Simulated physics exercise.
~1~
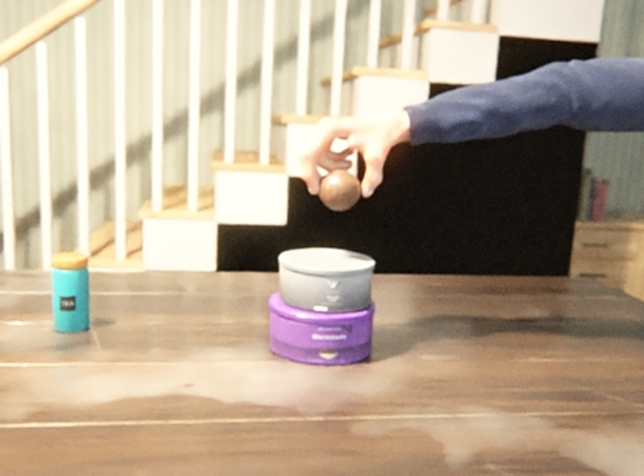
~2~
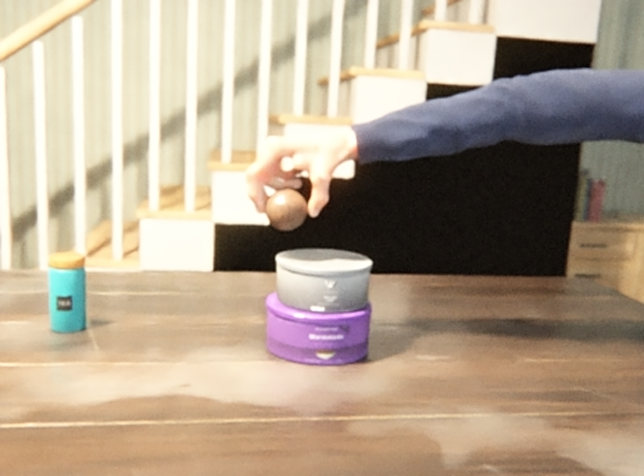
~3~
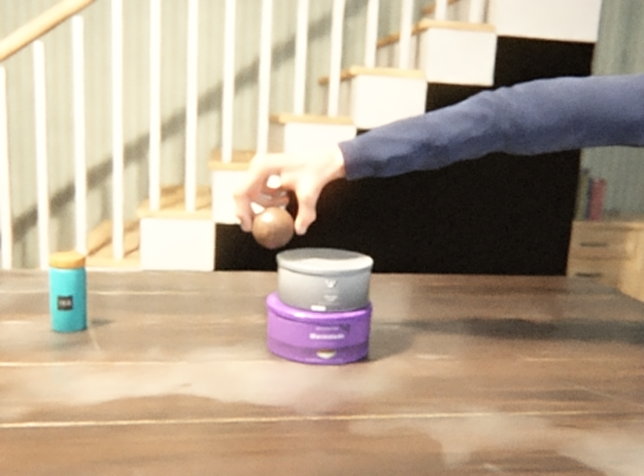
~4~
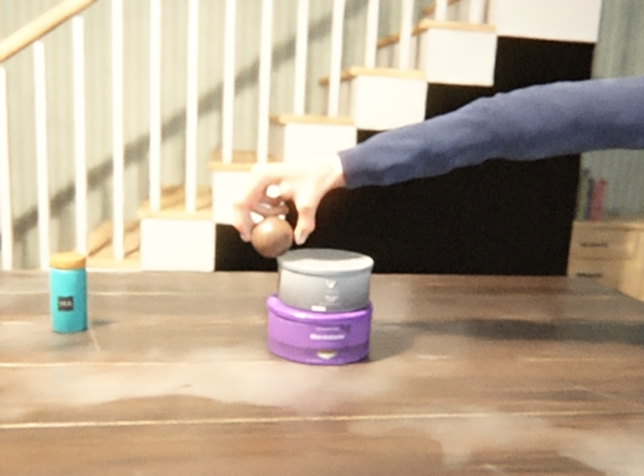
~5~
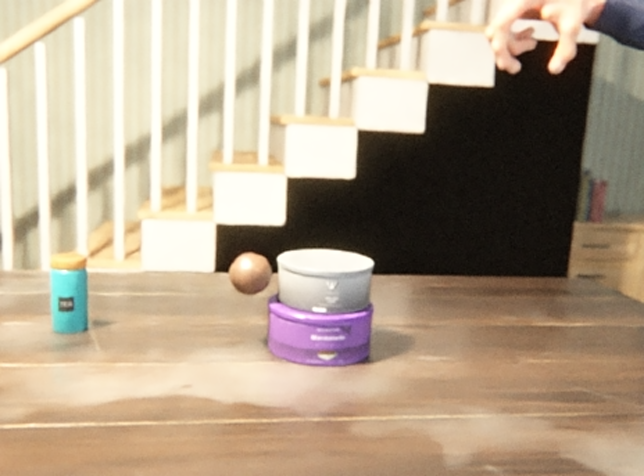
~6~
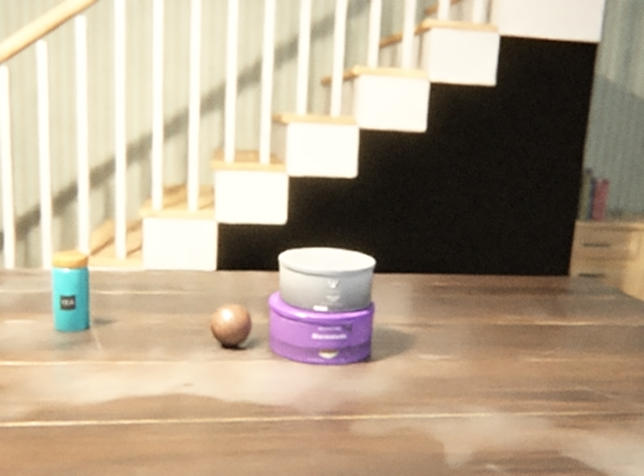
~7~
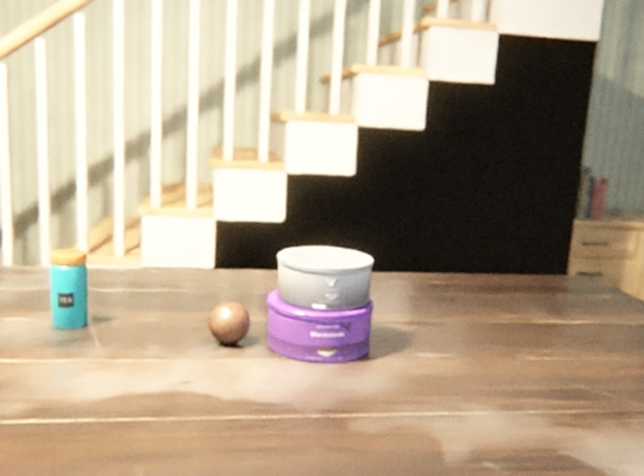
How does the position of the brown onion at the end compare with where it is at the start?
At the start the brown onion is held in the air above the grey tub, but at the end it rests on the table to the left of the purple tub.
